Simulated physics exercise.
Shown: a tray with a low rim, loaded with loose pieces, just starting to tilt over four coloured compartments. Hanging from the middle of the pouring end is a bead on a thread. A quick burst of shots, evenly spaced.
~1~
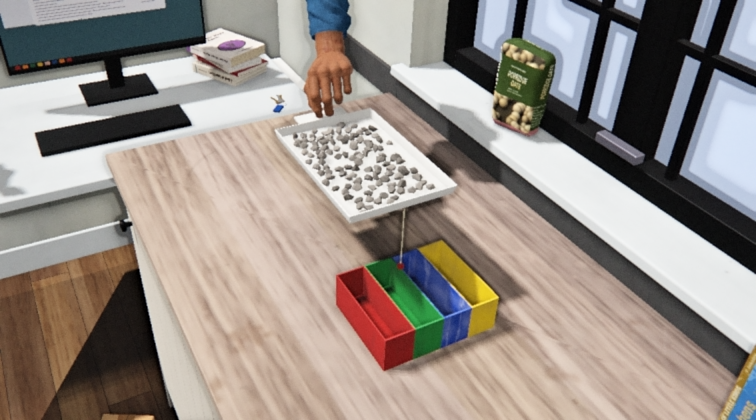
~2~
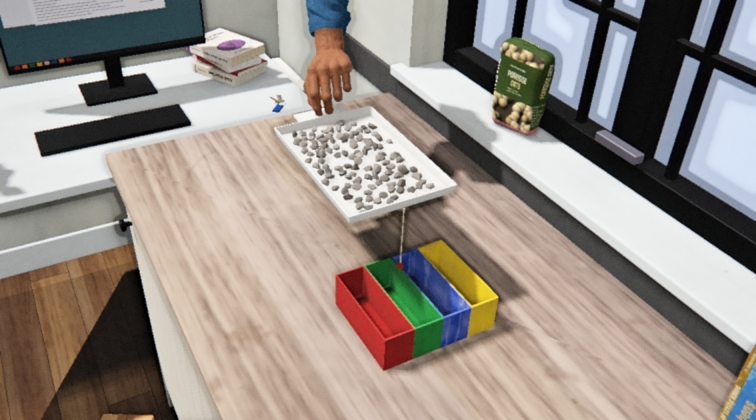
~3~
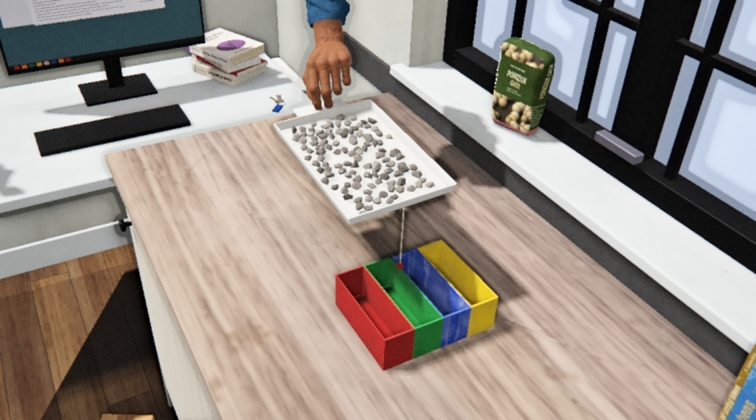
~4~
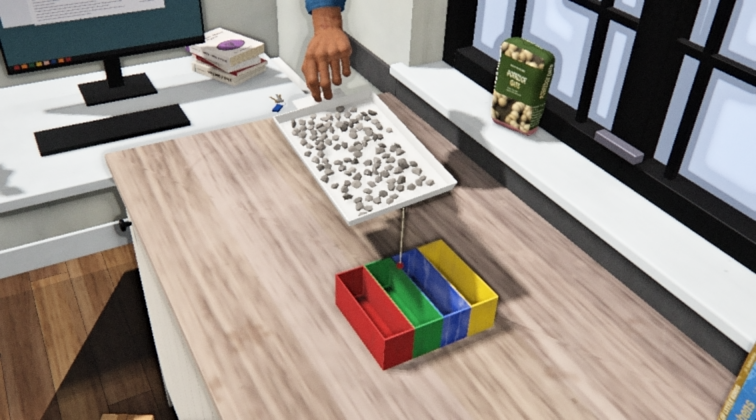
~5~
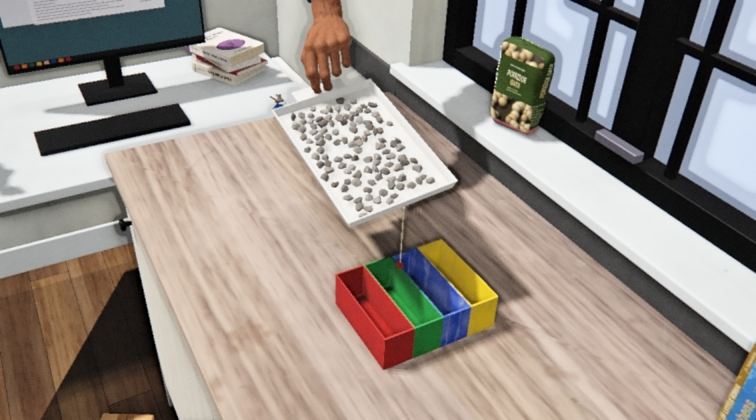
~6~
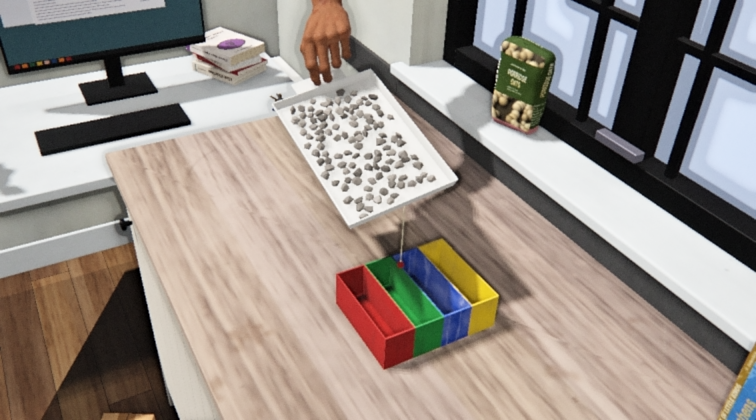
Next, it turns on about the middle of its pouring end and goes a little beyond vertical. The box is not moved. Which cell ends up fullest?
The red cell.
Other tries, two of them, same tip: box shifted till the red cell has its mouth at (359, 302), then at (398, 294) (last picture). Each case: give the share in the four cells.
About 80 per cent, then about 10 per cent.
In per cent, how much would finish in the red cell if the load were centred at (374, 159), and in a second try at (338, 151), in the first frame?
Around 50 then around 50 per cent.
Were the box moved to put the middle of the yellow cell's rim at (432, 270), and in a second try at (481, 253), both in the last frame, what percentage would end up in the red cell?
I'd say about 60 percent, followed by about 0 percent.
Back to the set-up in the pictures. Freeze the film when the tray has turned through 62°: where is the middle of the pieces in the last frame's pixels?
Check around (358, 197) in the last picture.
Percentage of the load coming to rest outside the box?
50 per cent.
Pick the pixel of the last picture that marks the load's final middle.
I'd put the middle somewhere around (359, 325).
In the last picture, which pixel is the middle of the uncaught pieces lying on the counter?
Look around (319, 348) in the last picture.
Soon, tray tipped steeply; nearly all on the tray; a small part falling or outside the box.
A while on, tray tipped past a quarter turn; a small part on the tray; about a third in the red cell; a stray few in the green cell; about half falling or outside the box.
Towards the end, tray tipped past a quarter turn; about half in the red cell; a small part in the green cell; about half falling or outside the box.
Finally, tray tipped past a quarter turn; about half in the red cell; a small part in the green cell; none in the blue cell; none in the yellow cell; about half outside the box.
